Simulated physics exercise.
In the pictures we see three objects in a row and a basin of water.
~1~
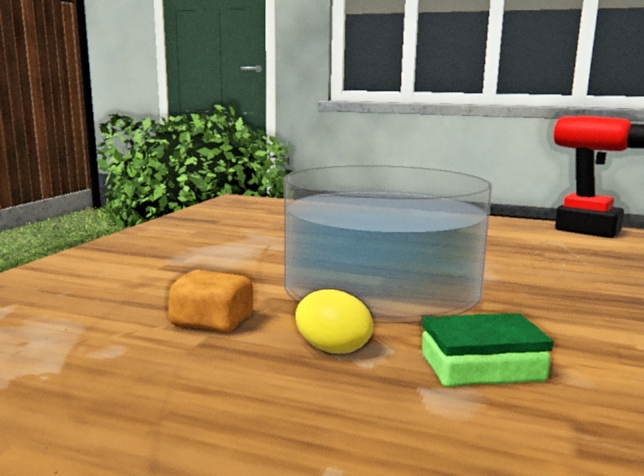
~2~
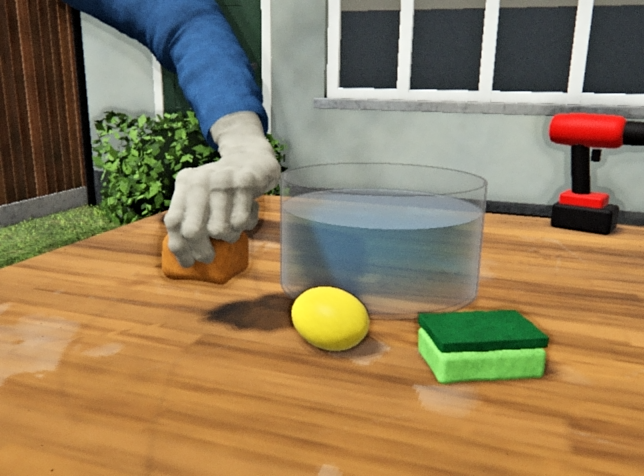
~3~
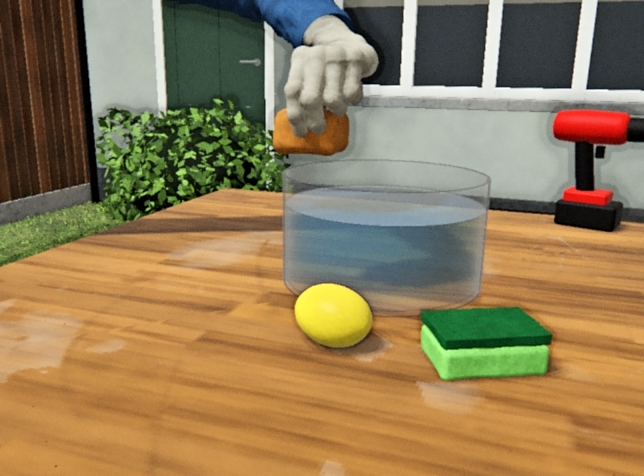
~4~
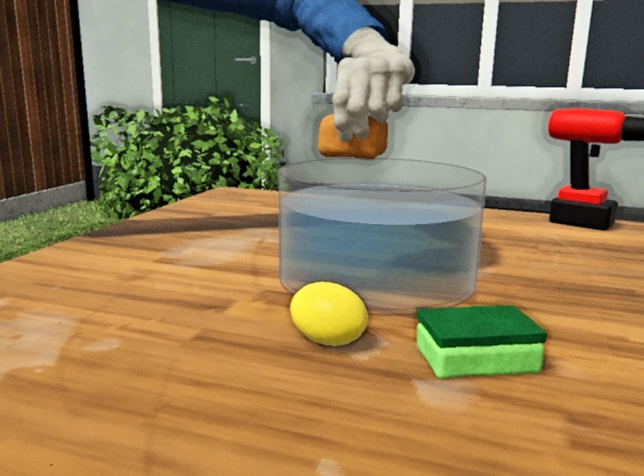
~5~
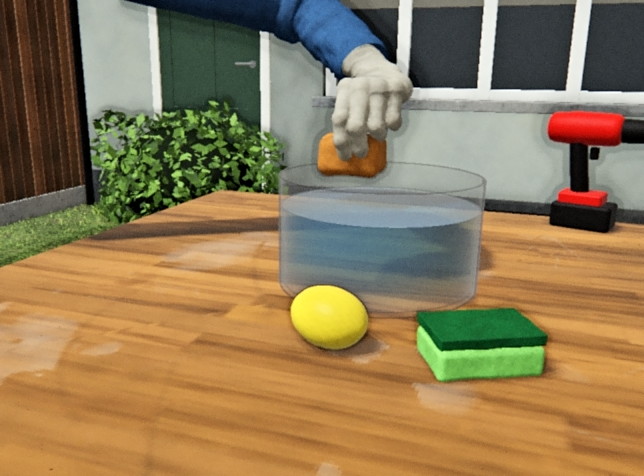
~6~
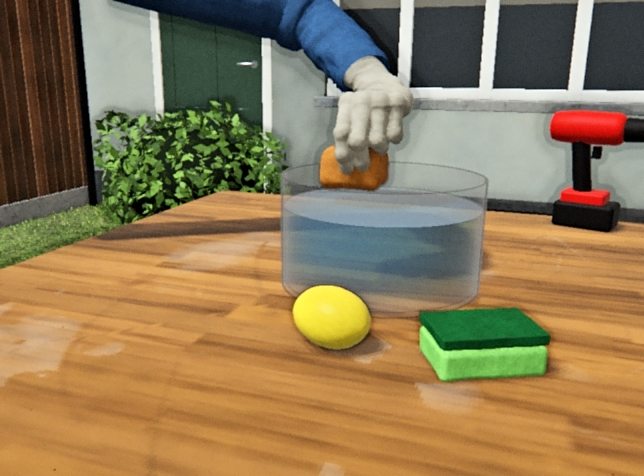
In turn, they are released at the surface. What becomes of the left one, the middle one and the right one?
Obs. - left is buoyant; middle is buoyant; right is buoyant.
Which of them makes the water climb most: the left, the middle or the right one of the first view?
Go with the item in the centre.
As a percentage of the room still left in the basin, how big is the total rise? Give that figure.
16 %.
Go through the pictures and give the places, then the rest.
In the first frame, the row from the left; bread roll (212, 300); lemon (334, 321); sponge (484, 349).
In the second frame, a hand picks up the bread roll; bread roll (206, 253); sponge (480, 345).
In the third frame, it is carried over; bread roll (312, 131); lemon (333, 315).
In the fourth frame, it is above the basin; bread roll (353, 136); sponge (478, 340).
In the fifth frame, it comes down; bread roll (353, 155); lemon (329, 317).
In the sixth frame, it is just over the surface; bread roll (354, 167); lemon (331, 317); sponge (481, 343).
Shortly, the bread roll bobs at the top.
Then, the lemon bobs at the top.
At the finish, the sponge bobs at the top; afloat, bread roll, lemon and sponge.
